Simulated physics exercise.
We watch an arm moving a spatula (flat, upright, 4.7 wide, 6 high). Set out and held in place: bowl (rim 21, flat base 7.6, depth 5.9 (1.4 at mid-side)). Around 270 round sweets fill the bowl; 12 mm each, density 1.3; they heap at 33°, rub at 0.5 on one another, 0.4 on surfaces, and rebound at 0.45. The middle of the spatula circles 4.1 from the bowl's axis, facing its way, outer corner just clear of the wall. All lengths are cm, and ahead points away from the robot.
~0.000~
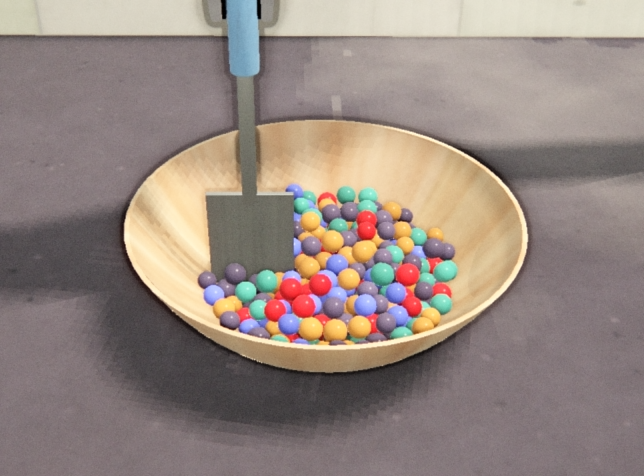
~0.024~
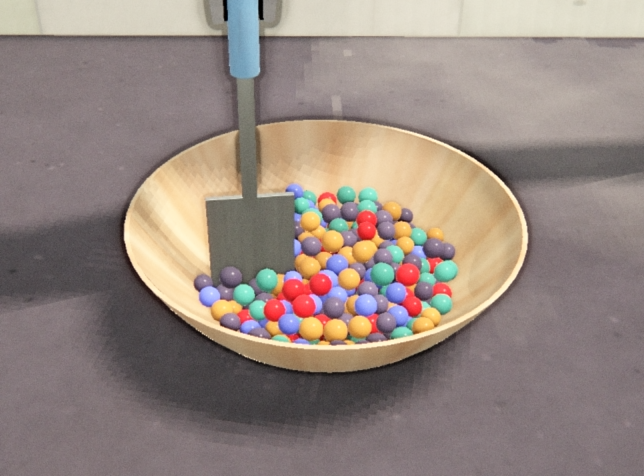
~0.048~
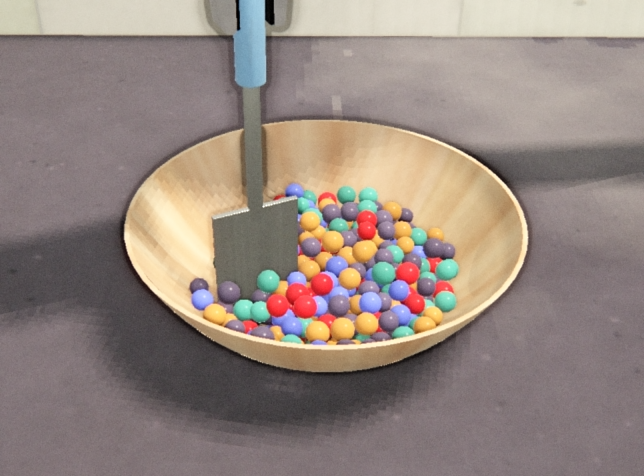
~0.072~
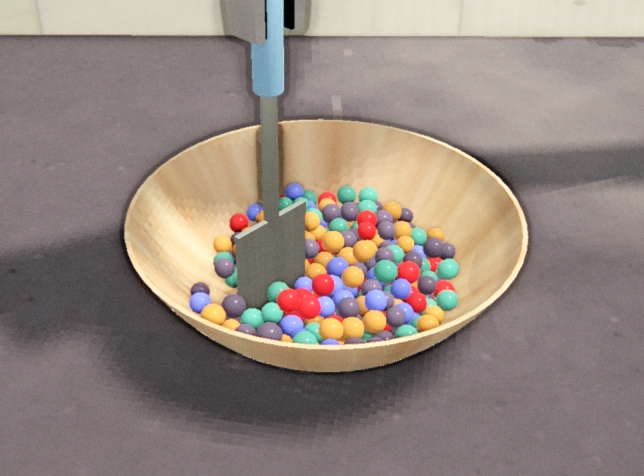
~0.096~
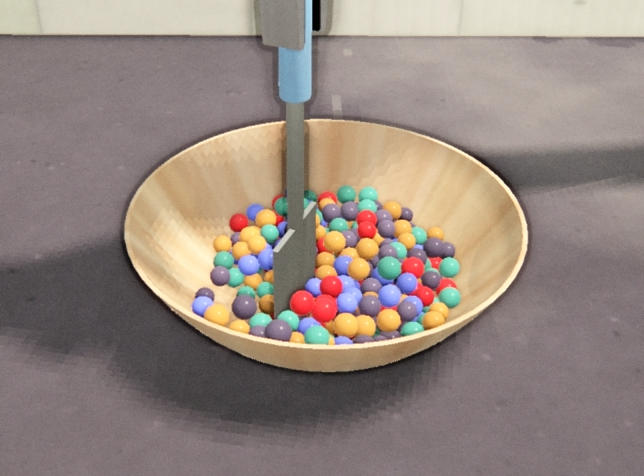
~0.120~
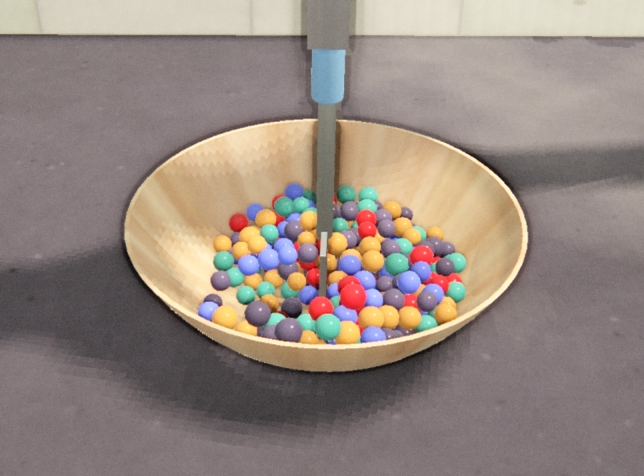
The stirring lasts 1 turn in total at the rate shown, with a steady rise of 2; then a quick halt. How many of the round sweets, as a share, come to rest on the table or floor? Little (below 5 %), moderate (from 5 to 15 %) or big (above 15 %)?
Answer: Moderate; from 5 to 15 % of the round sweets finish on the table or floor.
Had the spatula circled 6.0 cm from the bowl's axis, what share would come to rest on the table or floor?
In that case some 0 per cent.
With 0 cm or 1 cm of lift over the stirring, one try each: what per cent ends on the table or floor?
About 15 and 10 per cent.
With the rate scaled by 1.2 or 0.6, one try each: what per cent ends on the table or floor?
About 20 and 0 per cent.
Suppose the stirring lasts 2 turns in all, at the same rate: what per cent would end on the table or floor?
In that case some 10 per cent.
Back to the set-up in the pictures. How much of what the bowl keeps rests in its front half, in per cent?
Some 45 per cent.
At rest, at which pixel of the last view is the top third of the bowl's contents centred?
Near (293, 226).
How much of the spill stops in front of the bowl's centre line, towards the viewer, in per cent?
Some 20 per cent.
After 0.24 s, 189° round, highest piece 8 above the table; 269 in the bowl, 5 in flight or on the tool.
After 0.36 s, 291° round, highest piece 8 above the table; 254 in the bowl, 7 on the table or floor, 13 in flight or on the tool.
After 0.62 s, 0° round, highest piece 5 above the table; 249 in the bowl, 25 on the table or floor.
After 1.32 s, 0° round, highest piece 5 above the table; 249 in the bowl, 25 on the table or floor.
In the end, 249 in the bowl, 25 on the table or floor. That is 9 % on the table or floor.
